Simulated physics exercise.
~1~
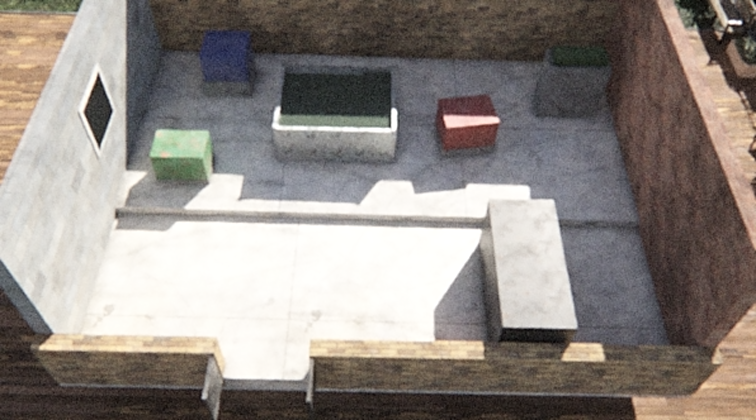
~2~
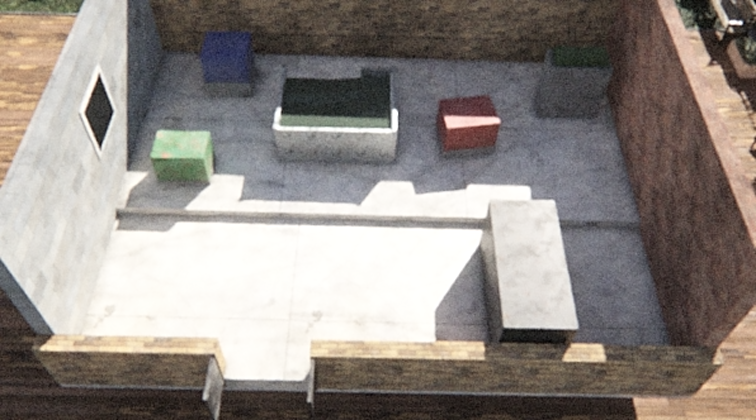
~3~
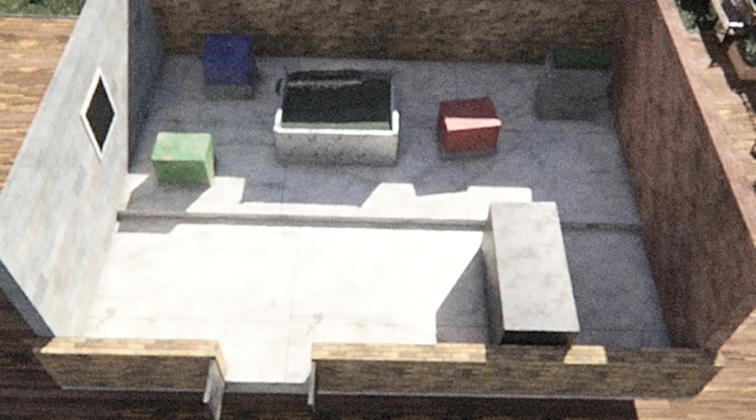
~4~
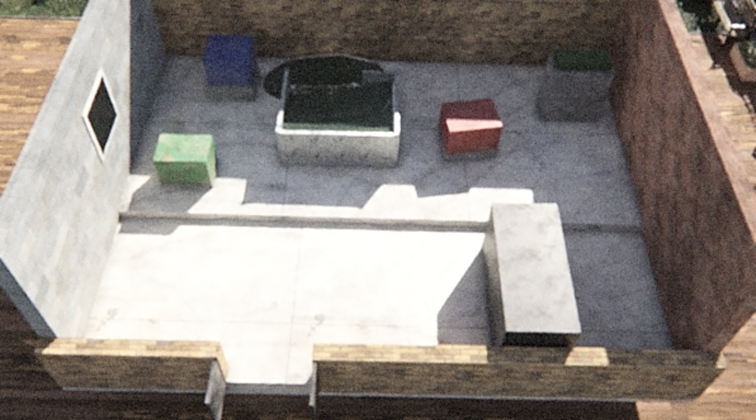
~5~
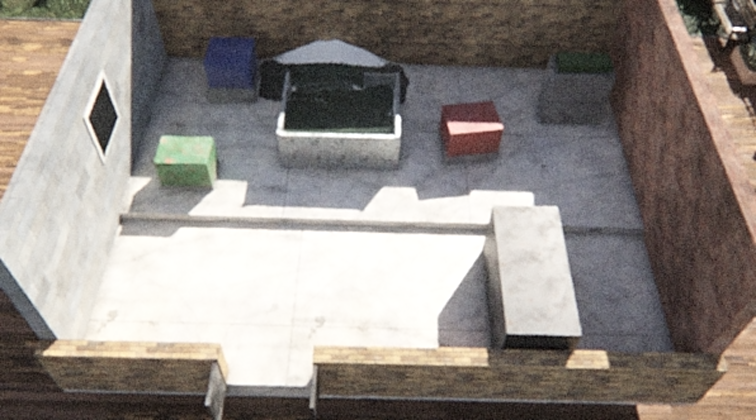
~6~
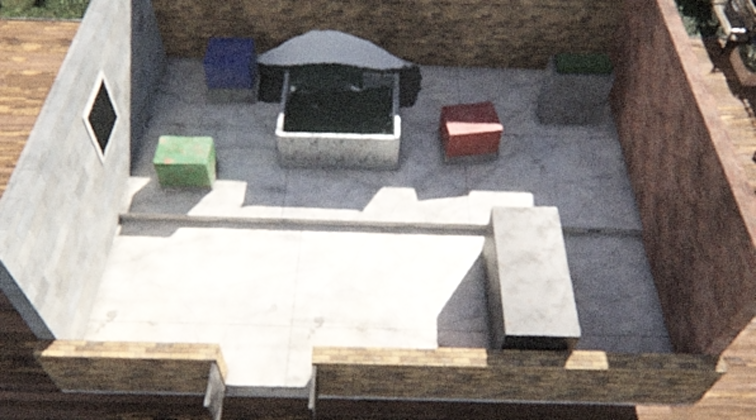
The clip opens on a walled, two-level yard with coloured crates around a pale tank of dark water, which sits still. Dark water then emerges at the tank's far side and spreads behind it to left and right, forming a broad, grey-topped arc near the back wall while the crates stay put.
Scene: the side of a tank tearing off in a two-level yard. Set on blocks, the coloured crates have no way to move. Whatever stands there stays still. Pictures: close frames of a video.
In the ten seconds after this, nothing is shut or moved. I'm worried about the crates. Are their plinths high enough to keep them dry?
At the end, the blue crate doesn't get caught by the water, the red crate doesn't get caught by the water, the green crate gets caught by the water.
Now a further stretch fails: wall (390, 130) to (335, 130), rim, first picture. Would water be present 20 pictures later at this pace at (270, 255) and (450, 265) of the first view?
Taking them in turn: Underwater, then underwater.
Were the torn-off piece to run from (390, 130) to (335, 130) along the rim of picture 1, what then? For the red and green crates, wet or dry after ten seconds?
As I see it, red crate stays clear and green crate stays clear.
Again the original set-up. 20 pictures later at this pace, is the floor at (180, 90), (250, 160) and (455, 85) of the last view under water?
First inundated, second inundated, third inundated.
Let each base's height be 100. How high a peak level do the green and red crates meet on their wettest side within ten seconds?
Around 200 % and 70 %.
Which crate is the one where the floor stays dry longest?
Go for the one in green.
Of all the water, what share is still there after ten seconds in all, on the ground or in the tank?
Estimate: Some 96 %.
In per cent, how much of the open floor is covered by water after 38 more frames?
I'd put it at roughly 75 per cent.
A moment on, water covers 15 % of the floor; the blue crate water round its plinth, the red crate not reached, the green crate not reached.
Next, water covers 25 % of the floor; the blue crate water round its plinth, the red crate water round its plinth, the green crate not reached.
Then, water covers 45 % of the floor; the blue crate water round its plinth, the red crate water round its plinth, the green crate water round its plinth.
Later, water covers 75 % of the floor; the blue crate water round its plinth, the red crate water round its plinth, the green crate water round its plinth.
In the end, water covers 85 % of the floor; the blue crate stayed above the water, the red crate stayed above the water, the green crate was topped.
